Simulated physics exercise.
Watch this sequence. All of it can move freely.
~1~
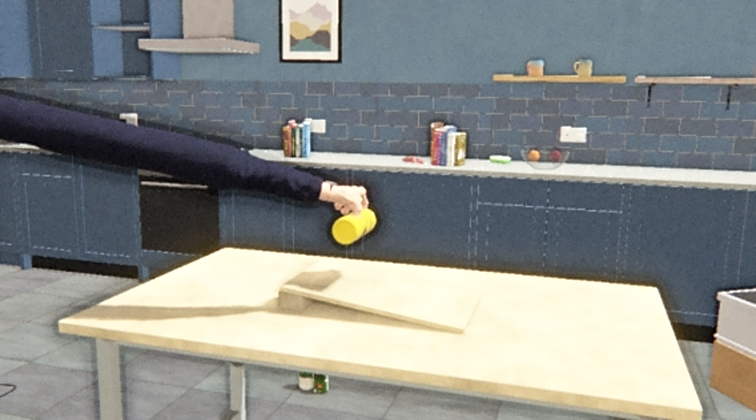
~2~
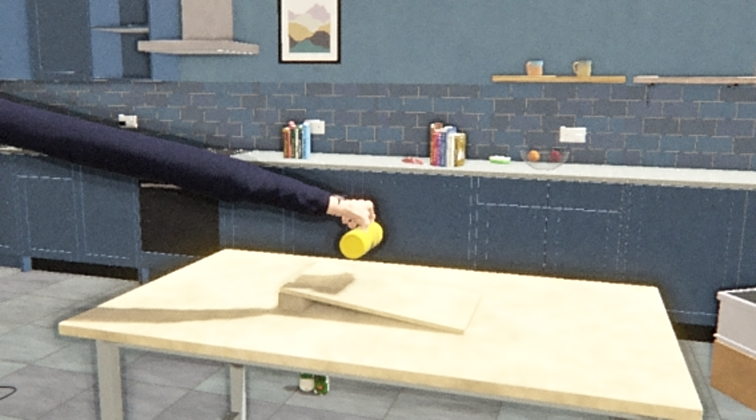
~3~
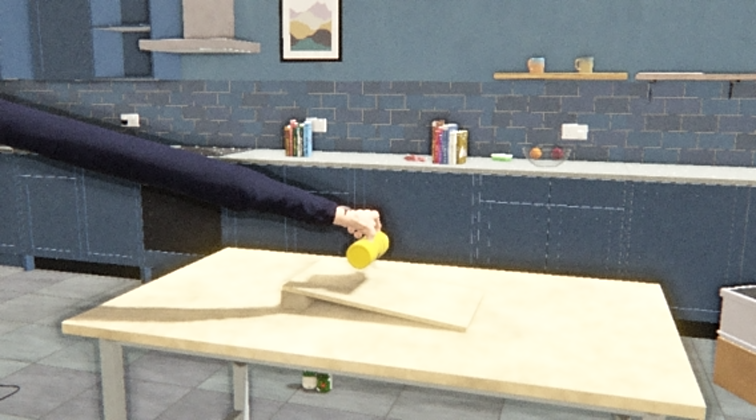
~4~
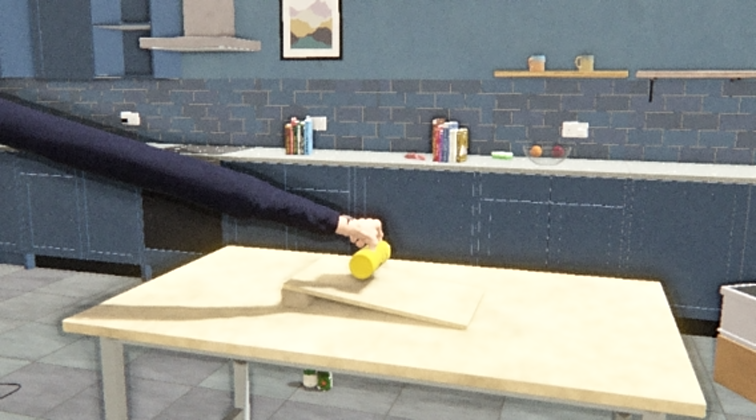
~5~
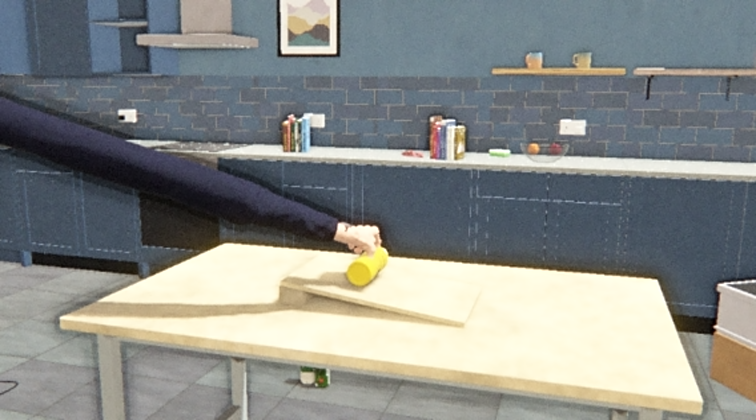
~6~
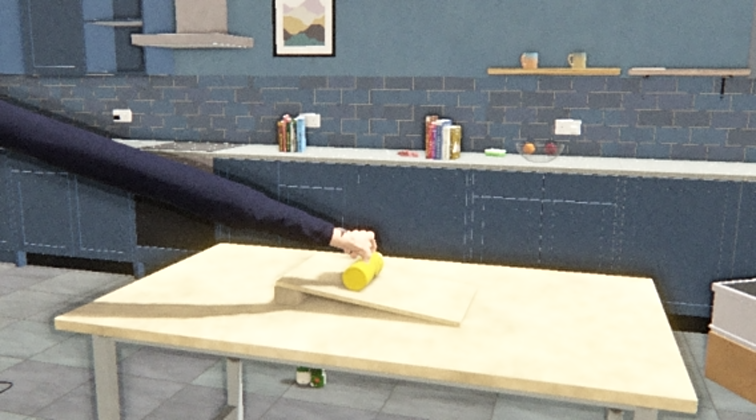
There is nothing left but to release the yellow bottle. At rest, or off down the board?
My guess: It loses its position.
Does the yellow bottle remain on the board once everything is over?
Off the top.
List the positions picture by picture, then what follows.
The first frame shows coming down; yellow bottle (358, 224).
The second frame shows coming down; yellow bottle (364, 238).
The third frame shows coming down; yellow bottle (371, 248).
The fourth frame shows coming down; yellow bottle (373, 257).
The fifth frame shows coming down; yellow bottle (371, 263).
The sixth frame shows set down, still held; yellow bottle (367, 269).
Then, 0.90 s on from there, yellow bottle shifted well along near (439, 284).
Then, 1.40 s on from there, yellow bottle now off the board.
Then, 2.00 s on from there, things are still on the move.
Then, 2.40 s on from there, as before.
In the end, off the board, yellow bottle. The yellow bottle slides or rolls down.
